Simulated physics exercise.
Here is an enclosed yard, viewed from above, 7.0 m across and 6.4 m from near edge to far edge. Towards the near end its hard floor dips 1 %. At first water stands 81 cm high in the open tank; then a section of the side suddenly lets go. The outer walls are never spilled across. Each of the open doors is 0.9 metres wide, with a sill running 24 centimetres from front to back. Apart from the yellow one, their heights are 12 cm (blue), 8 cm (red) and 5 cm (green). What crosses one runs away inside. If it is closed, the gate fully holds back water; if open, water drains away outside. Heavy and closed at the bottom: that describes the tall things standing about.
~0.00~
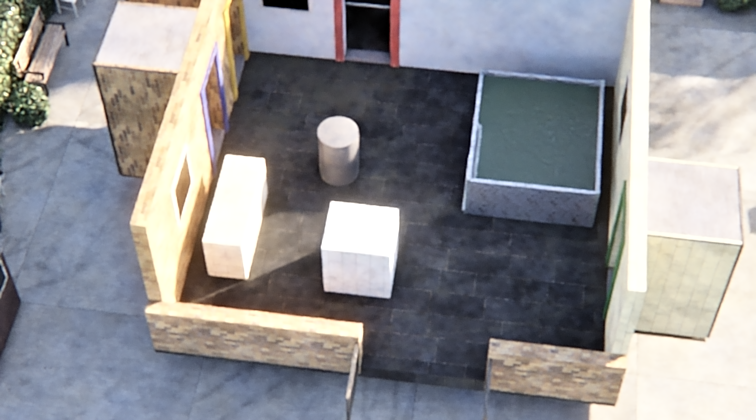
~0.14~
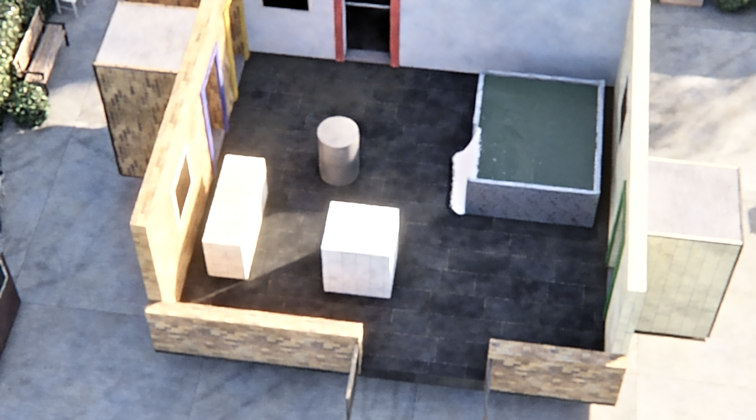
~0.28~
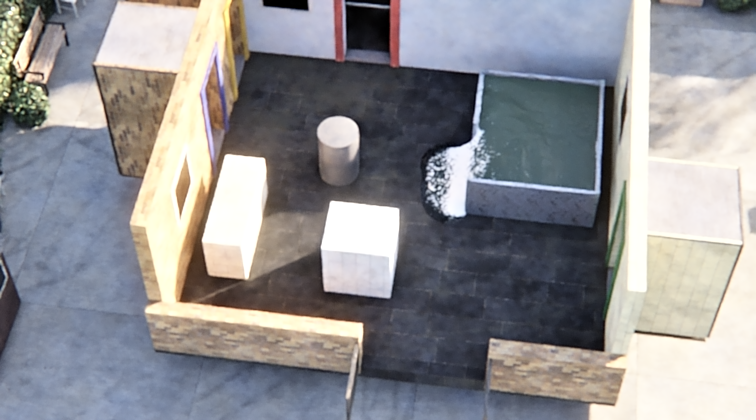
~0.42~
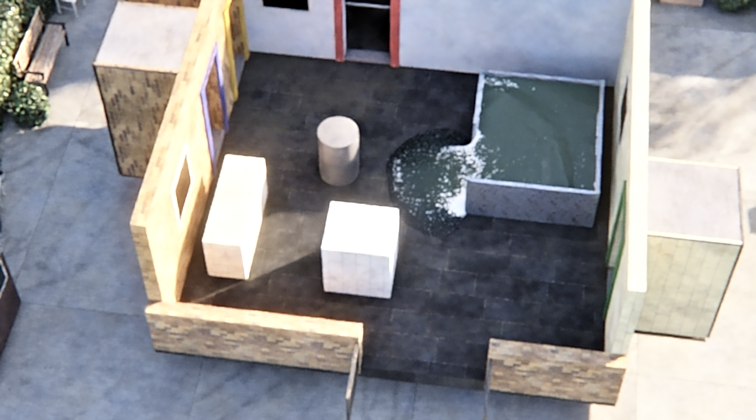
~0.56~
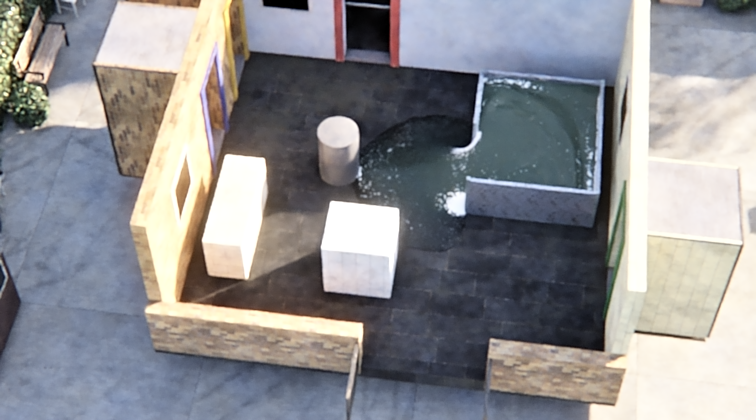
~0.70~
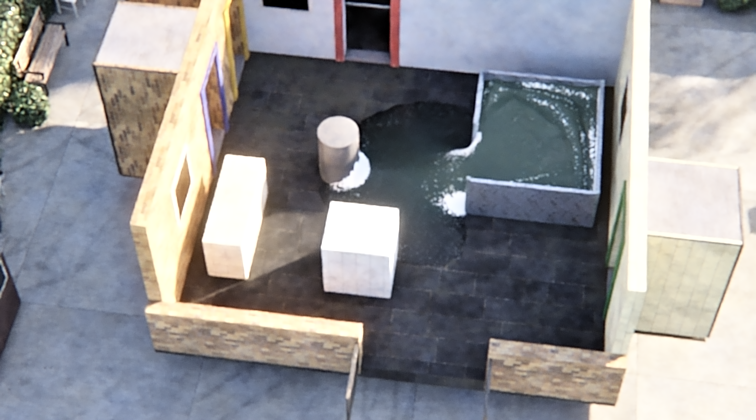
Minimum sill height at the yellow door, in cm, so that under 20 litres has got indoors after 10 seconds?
Approx. 24 cm.
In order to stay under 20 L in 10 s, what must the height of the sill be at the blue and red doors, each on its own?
Roughly 14.0 cm for the blue door and roughly 12.5 cm for the red door.
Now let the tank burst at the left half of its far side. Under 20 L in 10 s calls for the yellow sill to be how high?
About 23 cm.
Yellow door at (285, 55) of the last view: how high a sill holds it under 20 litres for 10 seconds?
Around 22 cm would do it.
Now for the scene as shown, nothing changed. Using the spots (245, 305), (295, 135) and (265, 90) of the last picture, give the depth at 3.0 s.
I'd read roughly 8, 8 and 15 cm there.
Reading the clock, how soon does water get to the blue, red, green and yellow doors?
Blue at 1.8 seconds, red at 1.5 seconds, green at 5.5 seconds, yellow at 1.6 seconds.
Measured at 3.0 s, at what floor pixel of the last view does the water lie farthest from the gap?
The farthest wet point sits near (172, 331).
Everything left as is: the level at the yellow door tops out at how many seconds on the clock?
Around 2.8 seconds.
After 1.4 s water covers 35 % of the floor, deepest (45 cm) near (457, 195); it has not reached the yellow door.
After 3.0 s water covers 60 % of the floor, deepest (40 cm) near (264, 224); 28 cm at the yellow door, 41 litres in over its 14 cm sill.
After 10.0 s water covers 100 % of the floor, deepest (19 cm) near (172, 331); 10 cm at the yellow door, 148 litres in over its 14 cm sill.
At the yellow door as built, the water arrived by 1.6 s and peaked near 28 cm at 2.8 s.
With a sill of 19 cm, 56 litres would have come in within the 10 s; with 29.5 cm, 3 litres. So under 20 litres takes about 24 cm.
